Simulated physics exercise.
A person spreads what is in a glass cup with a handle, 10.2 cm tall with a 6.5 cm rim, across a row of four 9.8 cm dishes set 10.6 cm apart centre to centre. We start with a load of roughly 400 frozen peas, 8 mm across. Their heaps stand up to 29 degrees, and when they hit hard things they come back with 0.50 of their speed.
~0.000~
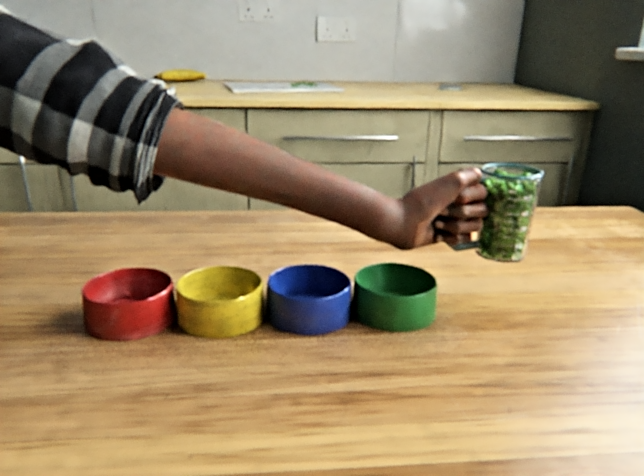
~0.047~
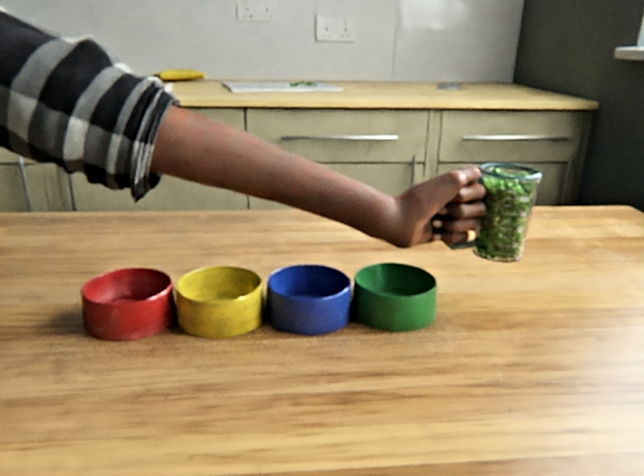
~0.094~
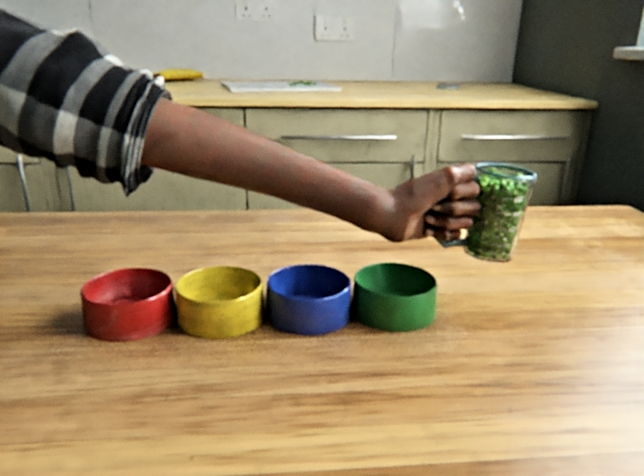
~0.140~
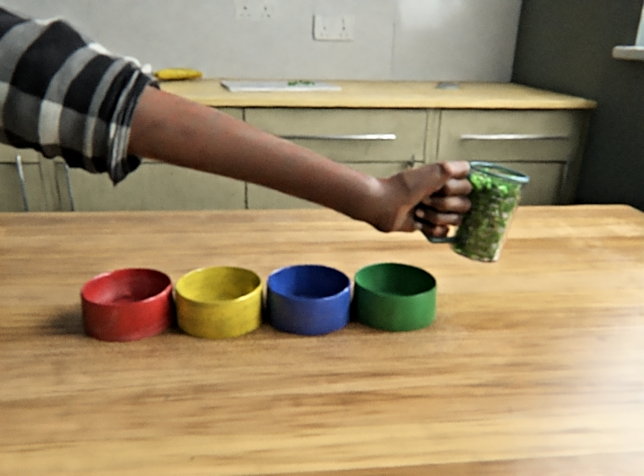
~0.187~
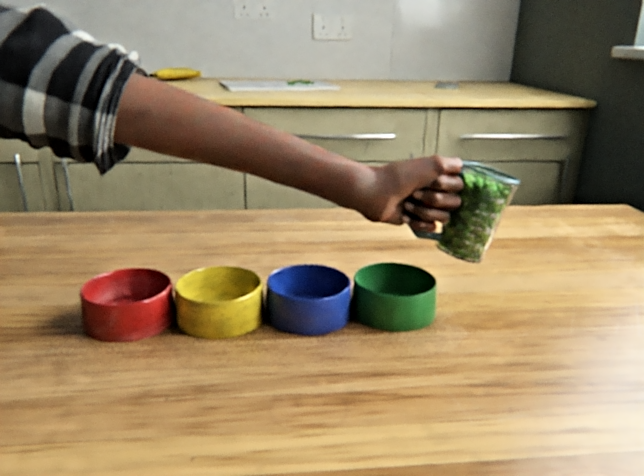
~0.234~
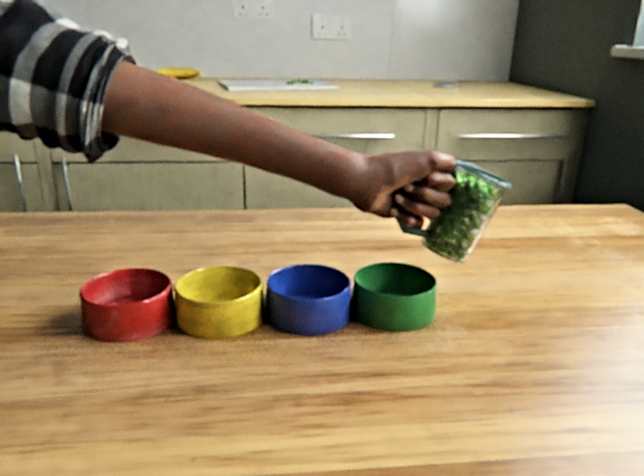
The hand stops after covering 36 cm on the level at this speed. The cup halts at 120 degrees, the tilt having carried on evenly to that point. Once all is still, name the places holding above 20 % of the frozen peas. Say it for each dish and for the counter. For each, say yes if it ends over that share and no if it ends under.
Red - no, blue - yes, green - no, yellow - yes, counter - no.
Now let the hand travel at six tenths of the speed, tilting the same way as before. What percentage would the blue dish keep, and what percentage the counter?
Then the blue dish gets 10 and the counter 10.
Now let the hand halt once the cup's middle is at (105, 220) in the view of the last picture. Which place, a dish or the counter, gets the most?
That'd be blue, it takes the most.
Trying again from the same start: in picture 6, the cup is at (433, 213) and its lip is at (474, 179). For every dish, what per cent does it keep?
The red dish keeps 0, the blue dish 30, the green dish 0 and the yellow dish 50.
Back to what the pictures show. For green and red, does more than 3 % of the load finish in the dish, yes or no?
Note - green affirmative, red negative.
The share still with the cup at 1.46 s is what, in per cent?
Close to 5 per cent of the load, I'd guess.
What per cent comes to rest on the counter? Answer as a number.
About 5 %.
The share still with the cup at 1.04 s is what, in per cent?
I reckon around 65 per cent.
After 0.72 s, tilt 81 degrees; cup holds 100 %.
After 1.04 s, tilt 119 degrees; cup holds 65 %, blue 30 %, green 5 %.
Then, at 1.46 s, tilt 120 degrees; cup holds 5 %, blue 60 %, green 5 %, yellow 25 %.
By 2.0 s all is still; red 0 %, blue 60 %, green 5 %, yellow 30 %, counter 5 %.
